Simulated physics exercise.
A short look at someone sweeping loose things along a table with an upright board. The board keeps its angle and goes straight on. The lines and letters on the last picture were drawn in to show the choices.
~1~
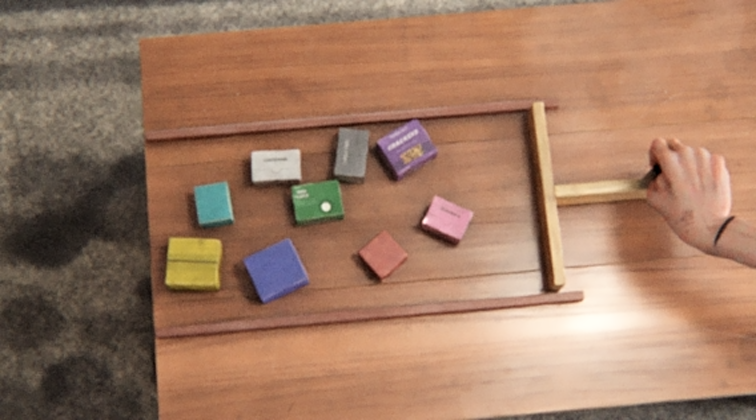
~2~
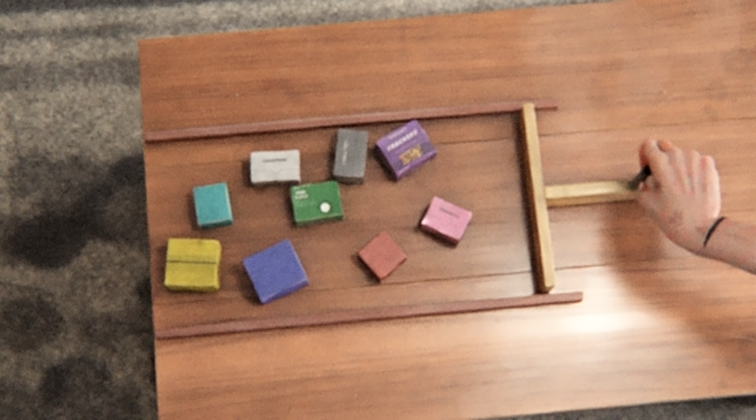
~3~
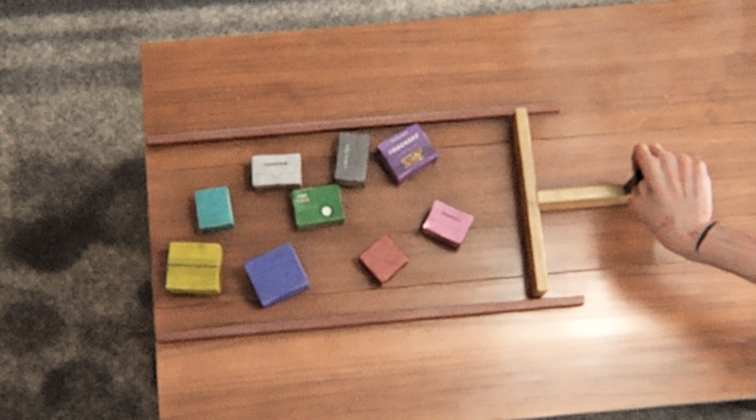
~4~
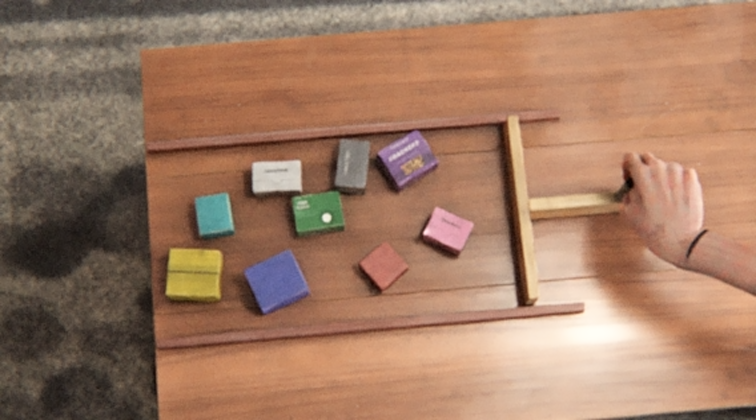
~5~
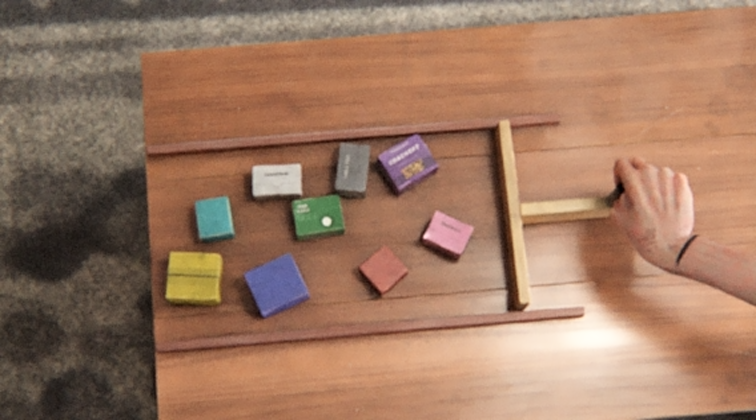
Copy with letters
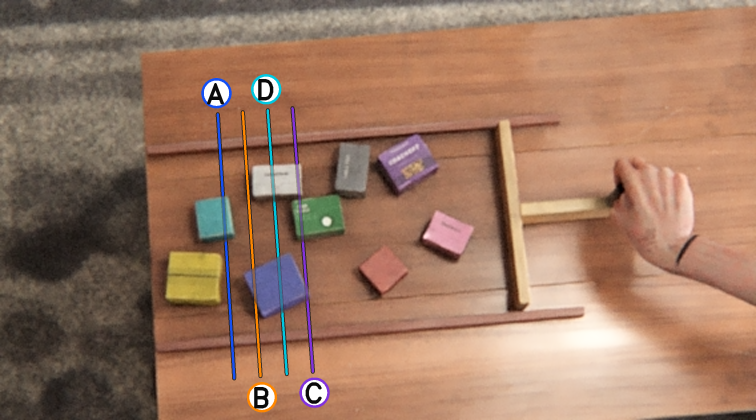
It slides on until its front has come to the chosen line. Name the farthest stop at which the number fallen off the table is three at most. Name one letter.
The farthest such stop is A.
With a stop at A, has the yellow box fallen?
Yes.
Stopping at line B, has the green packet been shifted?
Yes.
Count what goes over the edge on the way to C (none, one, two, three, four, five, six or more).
By then, none.
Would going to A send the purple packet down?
No.
On the marked copy, A at (226, 243); B at (251, 241); C at (303, 237); D at (277, 239).
Following A. Soon after the start, board (413, 218); purple packet (374, 159); grey box (336, 168).
Later, board (309, 227); yellow box (186, 281); turquoise block (193, 226).
In the end, board (228, 234); yellow box over the edge; white packet over the edge; three fallen.
As for the rest, B is within the limit but short; C is within the limit but short; D is within the limit but short.
